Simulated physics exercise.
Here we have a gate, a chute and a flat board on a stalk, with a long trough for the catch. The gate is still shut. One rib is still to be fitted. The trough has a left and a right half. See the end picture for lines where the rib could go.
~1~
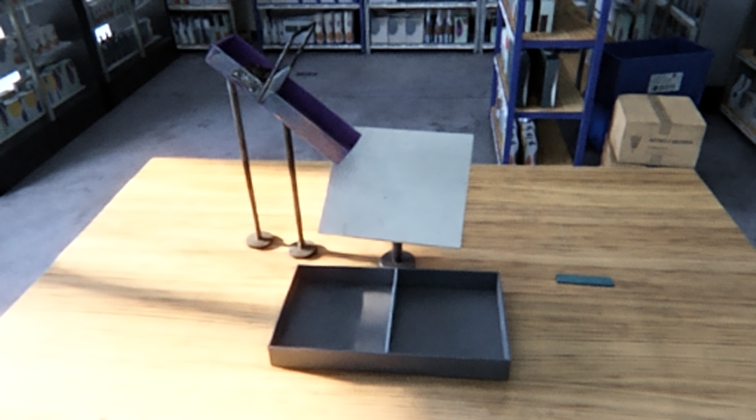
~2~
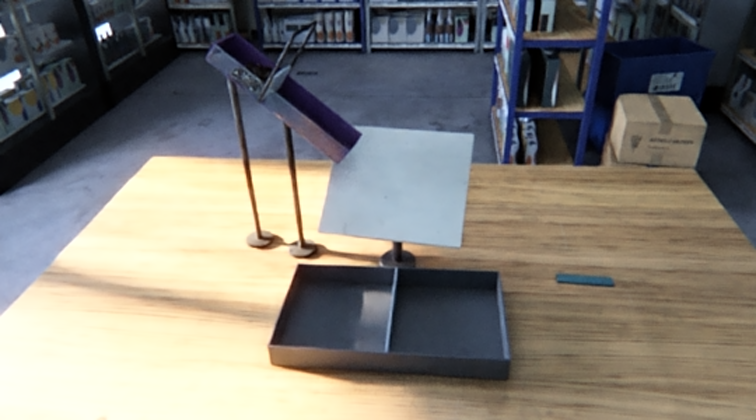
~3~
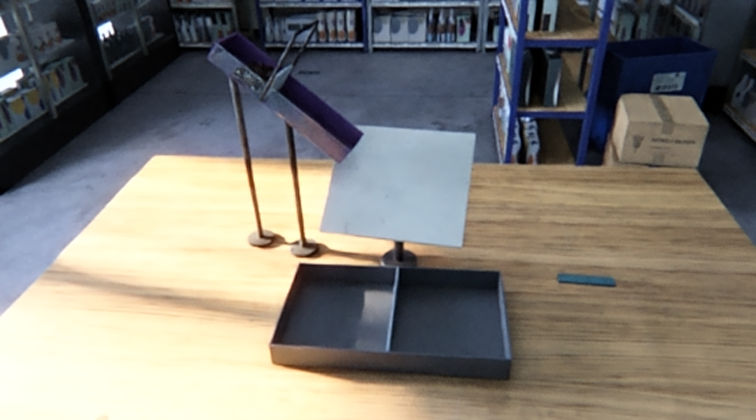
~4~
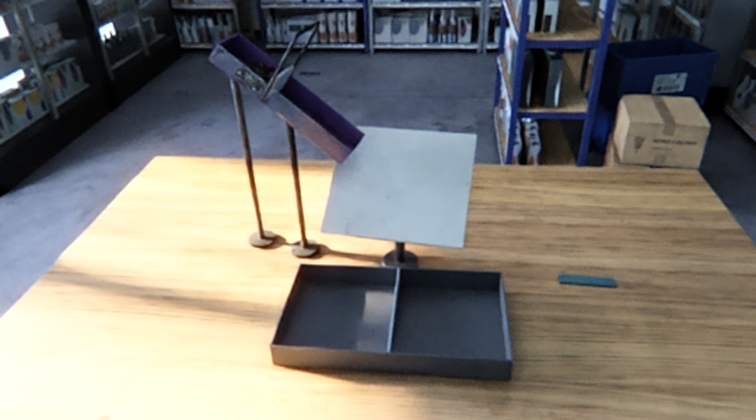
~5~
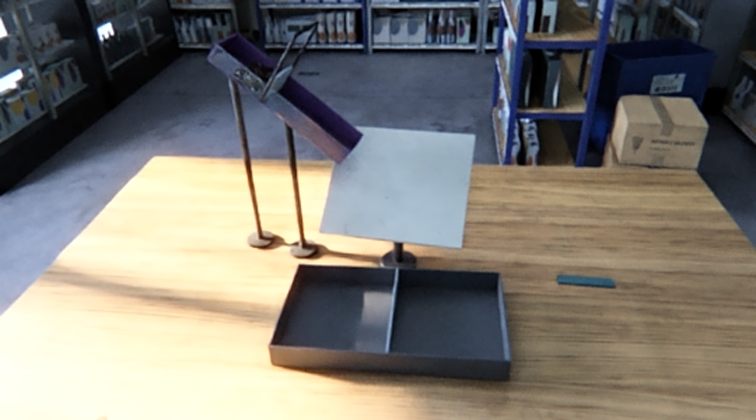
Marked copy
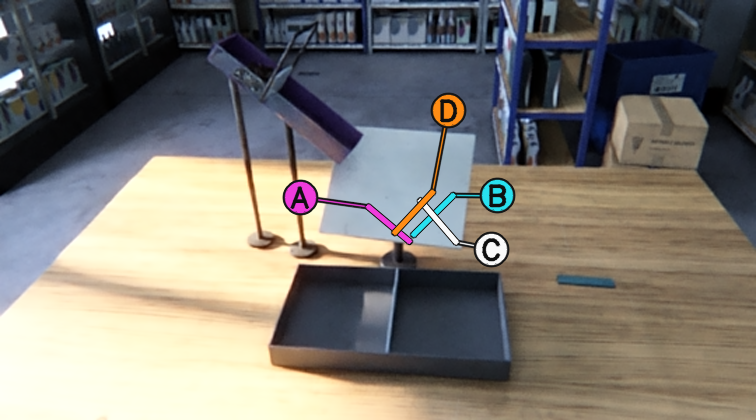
Nothing on the table moves except for a barely noticeable jitter of the whole view, seen from slightly above a light wooden table in a room lined with stocked shelves. A dark chute with a purple inside and a black gate slopes down rightward on two thin stands to a tilted grey board on a stalk. In front sits a dark, two-part trough, with a small teal strip to its right.
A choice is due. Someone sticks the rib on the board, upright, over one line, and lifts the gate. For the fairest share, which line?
Line B.
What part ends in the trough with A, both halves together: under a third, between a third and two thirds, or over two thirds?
Line A gives over two thirds.
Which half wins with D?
Left.
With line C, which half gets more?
Right.
On the marked copy, line A from (368, 206) to (409, 241); line B from (453, 195) to (413, 234); line C from (420, 200) to (456, 242); line D from (432, 192) to (394, 232).
With A, of what is caught, none in the left half, all in the right.
With B, of what is caught, about half in the left half, about half in the right.
With C, of what is caught, a small part in the left half, most in the right.
With D, of what is caught, nearly all in the left half, a small part in the right.
